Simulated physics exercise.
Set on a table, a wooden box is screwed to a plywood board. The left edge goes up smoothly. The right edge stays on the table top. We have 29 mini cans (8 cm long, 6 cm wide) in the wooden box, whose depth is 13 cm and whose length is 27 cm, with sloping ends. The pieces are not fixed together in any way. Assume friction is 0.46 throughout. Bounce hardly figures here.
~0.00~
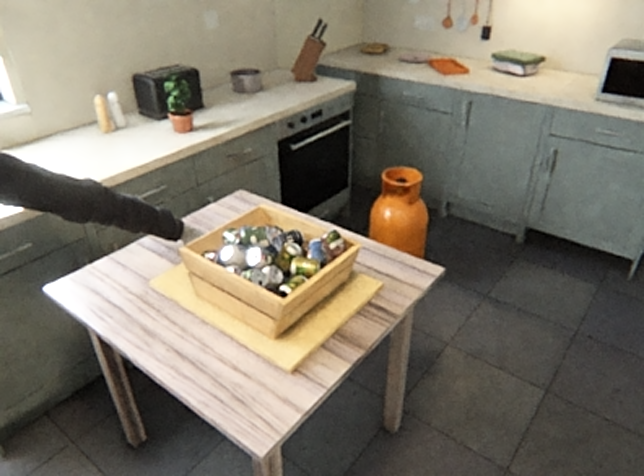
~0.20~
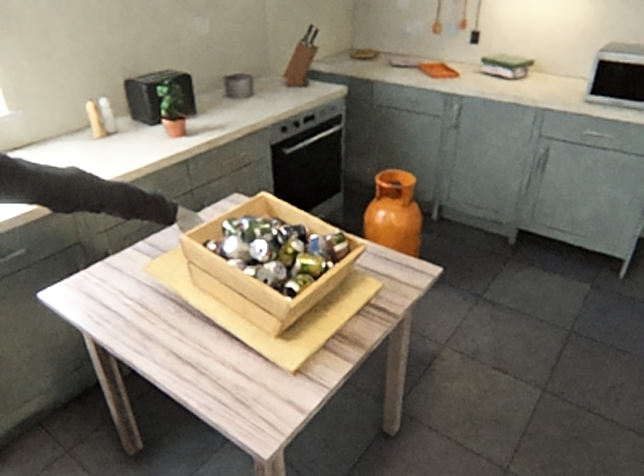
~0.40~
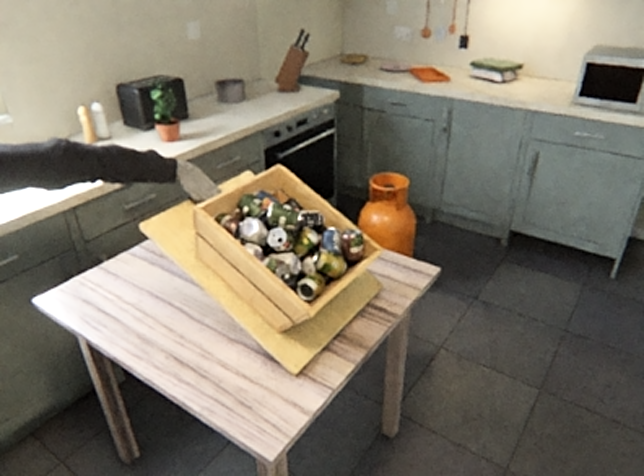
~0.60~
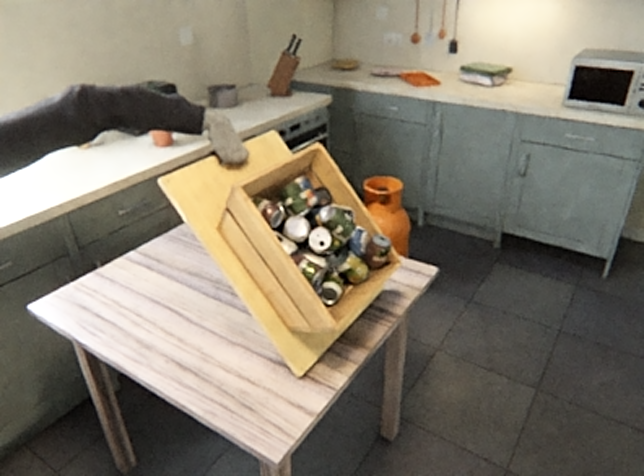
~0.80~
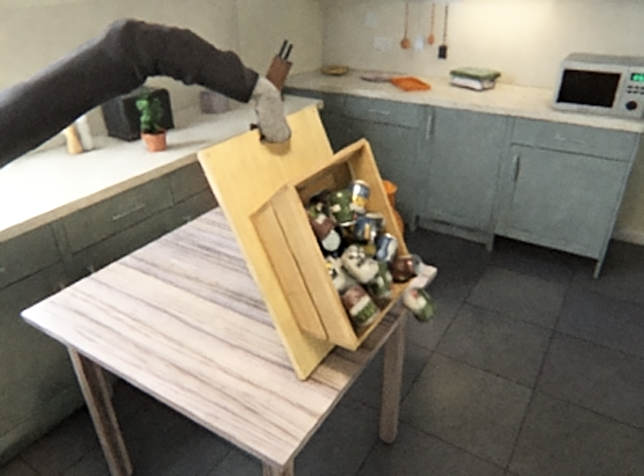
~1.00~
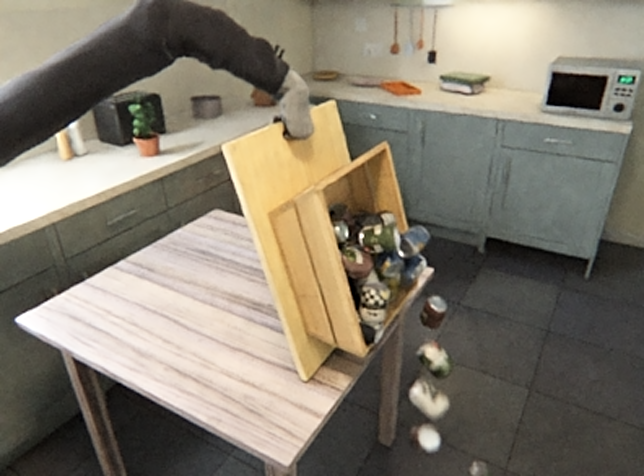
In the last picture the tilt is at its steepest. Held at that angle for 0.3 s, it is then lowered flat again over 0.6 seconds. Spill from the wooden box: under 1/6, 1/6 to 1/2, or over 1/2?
I reckon it keeps less than half of its pieces.
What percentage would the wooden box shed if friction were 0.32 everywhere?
Wooden box 60 per cent.
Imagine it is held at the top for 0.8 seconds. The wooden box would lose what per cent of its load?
Wooden box 70%.
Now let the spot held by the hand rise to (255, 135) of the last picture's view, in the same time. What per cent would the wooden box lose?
Then wooden box 40 per cent.
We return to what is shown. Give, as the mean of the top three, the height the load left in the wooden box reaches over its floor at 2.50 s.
Roughly 11 cm.
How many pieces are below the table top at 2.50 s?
It comes to near 20.
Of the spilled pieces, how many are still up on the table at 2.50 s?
About 1.
After 1.24 s, tilt 73°; 14 of 29 out of the wooden box.
After 1.54 s, tilt 47°; 19 of 29 out of the wooden box.
After 1.96 s, tilt 0°; 20 of 29 out of the wooden box.
Final count (at 2.50 s), 20 of 29 out of the wooden box. Asked share, 20 of 29, 69 per cent.
